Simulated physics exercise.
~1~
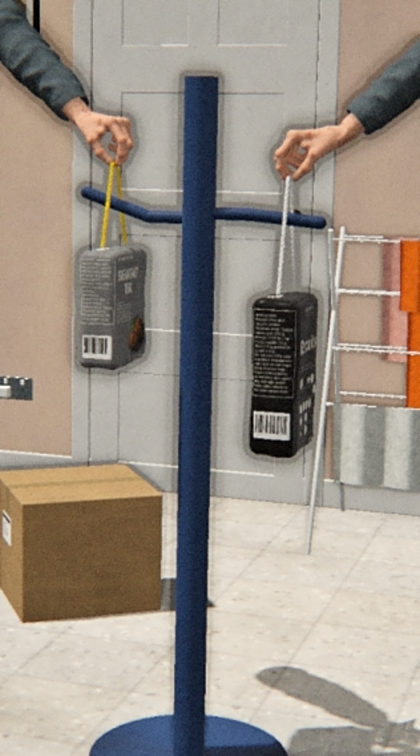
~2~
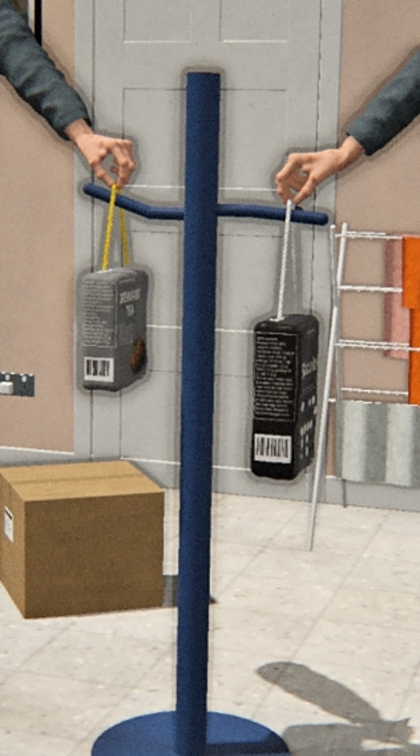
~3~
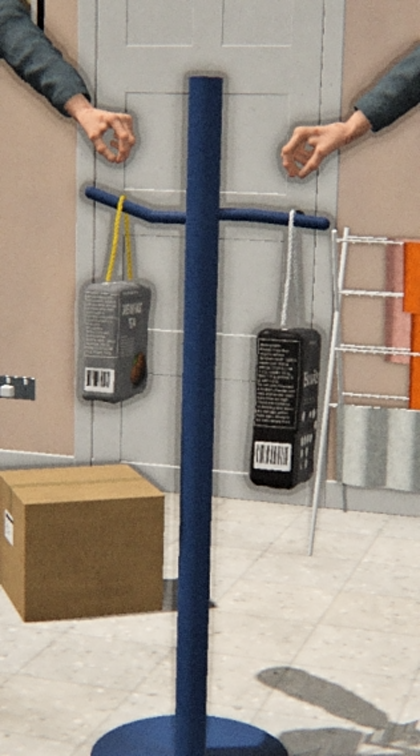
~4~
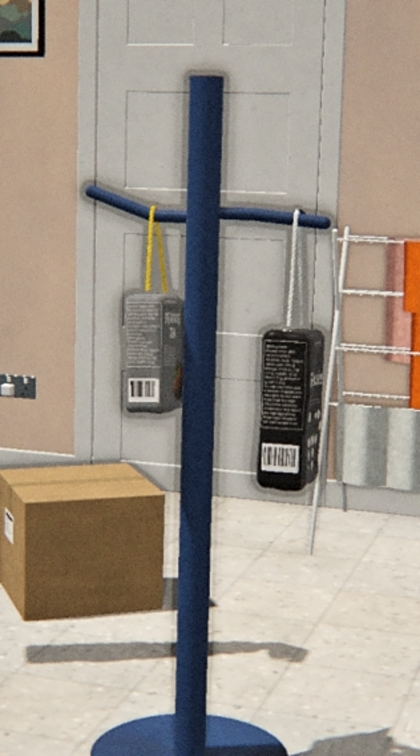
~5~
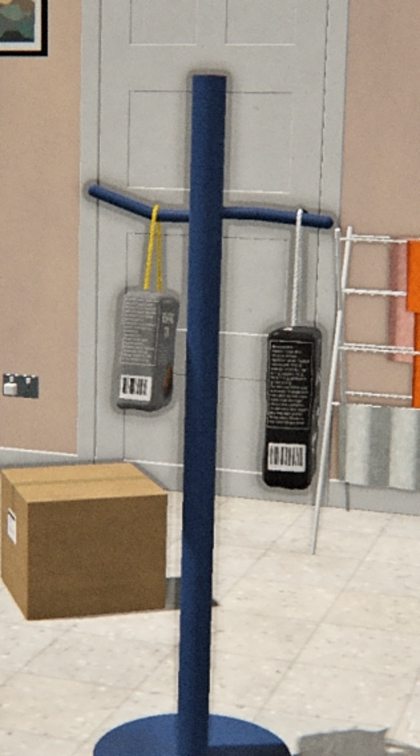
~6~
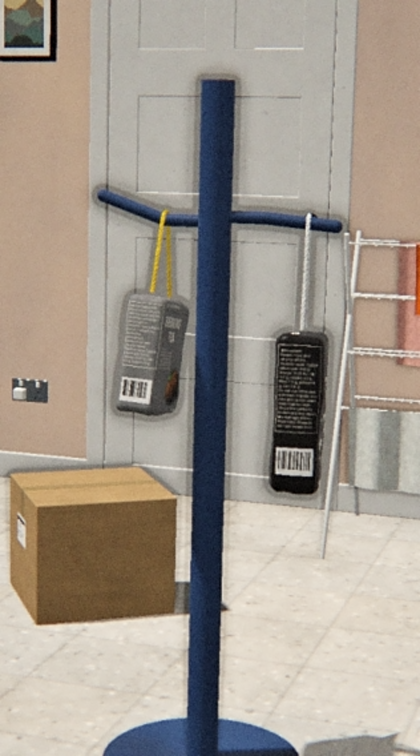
Two hands lowering a grey bag and a black bag onto a blue stand's arms, letting go, both bags staying hung by their loops.
